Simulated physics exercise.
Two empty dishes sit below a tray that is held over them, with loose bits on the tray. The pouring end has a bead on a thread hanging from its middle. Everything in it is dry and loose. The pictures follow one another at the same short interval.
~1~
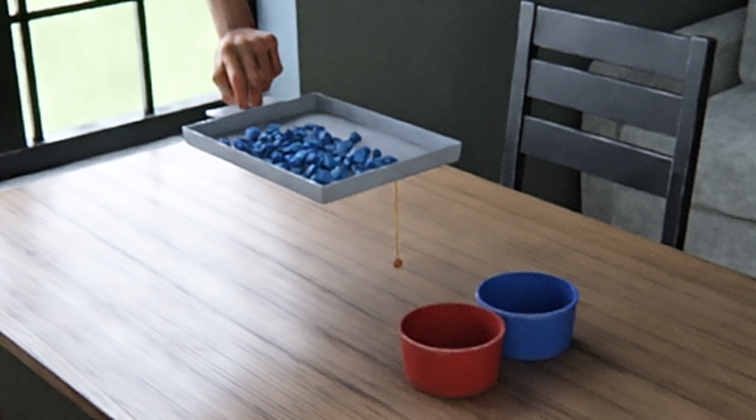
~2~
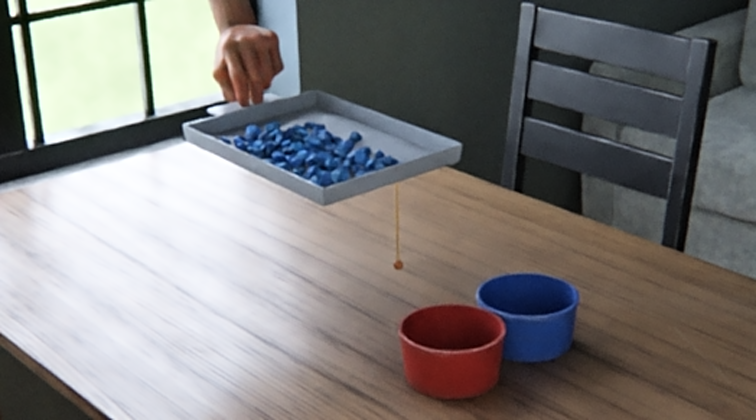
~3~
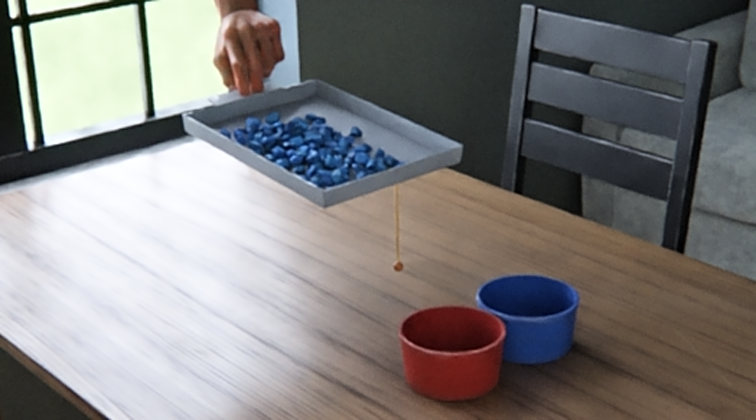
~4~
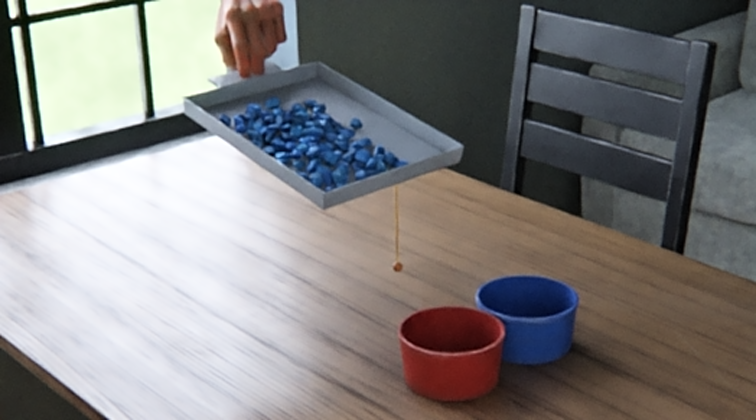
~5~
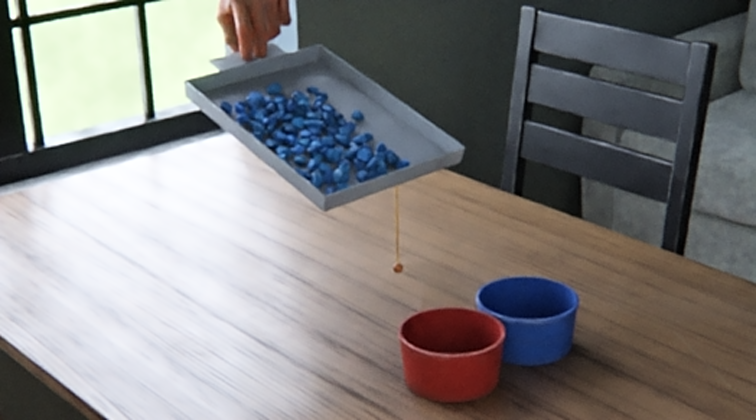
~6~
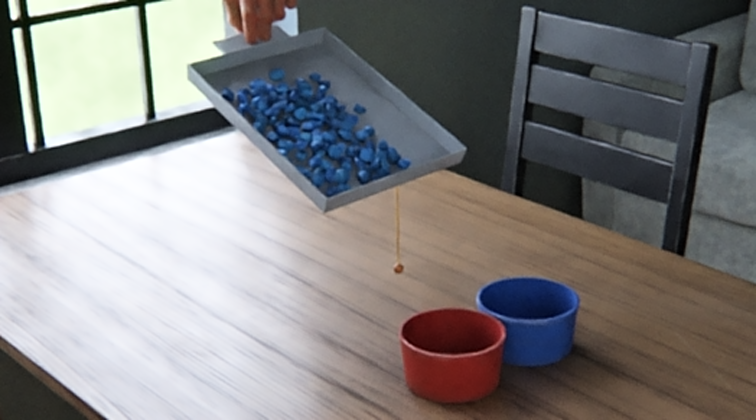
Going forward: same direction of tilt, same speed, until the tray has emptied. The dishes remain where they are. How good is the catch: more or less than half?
The dishes will fail to catch most of it.
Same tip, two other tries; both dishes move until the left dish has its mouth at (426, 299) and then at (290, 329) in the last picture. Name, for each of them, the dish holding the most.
In turn: The left-side dish; the right-side dish.
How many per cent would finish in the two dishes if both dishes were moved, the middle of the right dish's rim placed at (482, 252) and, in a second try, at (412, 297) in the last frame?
10 %, then 70 %.
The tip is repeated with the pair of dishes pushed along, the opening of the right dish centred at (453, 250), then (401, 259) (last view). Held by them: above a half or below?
At place one the minor share; at place two the minor share.
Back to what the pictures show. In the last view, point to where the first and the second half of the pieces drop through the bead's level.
Initially about (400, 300); subsequently about (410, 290).
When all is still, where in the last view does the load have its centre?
I'd say the middle ends up at about (408, 356).
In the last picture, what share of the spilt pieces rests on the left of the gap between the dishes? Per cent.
Around 100 per cent, I reckon.
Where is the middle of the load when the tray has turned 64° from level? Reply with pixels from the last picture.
Look about (366, 158) in the last picture.
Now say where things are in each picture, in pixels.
In the first picture, corners of the pouring end at (323, 186) and (459, 142), level; middle of the load at (304, 155), aquarium stones; left dish at (488, 364); right dish at (563, 328); bead on its thread at (398, 263).
In the second picture, corners of the pouring end at (323, 187) and (459, 144), level; middle of the load at (304, 155).
In the third picture, corners of the pouring end at (324, 190) and (460, 145), tipped barely, level across its low end; middle of the load at (305, 150).
In the fourth picture, corners of the pouring end at (325, 192) and (461, 146), tipped a little, level across its low end; middle of the load at (305, 142).
In the fifth picture, corners of the pouring end at (326, 195) and (462, 147), tipped clearly, level across its low end; middle of the load at (306, 135).
In the sixth picture, corners of the pouring end at (327, 197) and (464, 148), tipped clearly, level across its low end; middle of the load at (308, 128); left dish at (489, 369); right dish at (564, 334).
Soon after the last picture, tray tipped steeply; nearly all on the tray; a stray few in the air.
A little later, tray tipped past a quarter turn; about a third on the tray; a small part in the left dish; a stray few in the right dish; about a third outside both; about a quarter in the air.
Later still, tray tipped past a quarter turn; a small part in the left dish; a stray few in the right dish; nearly all outside both.
At rest, tray tipped past a quarter turn; a small part in the left dish; a stray few in the right dish; nearly all outside both.
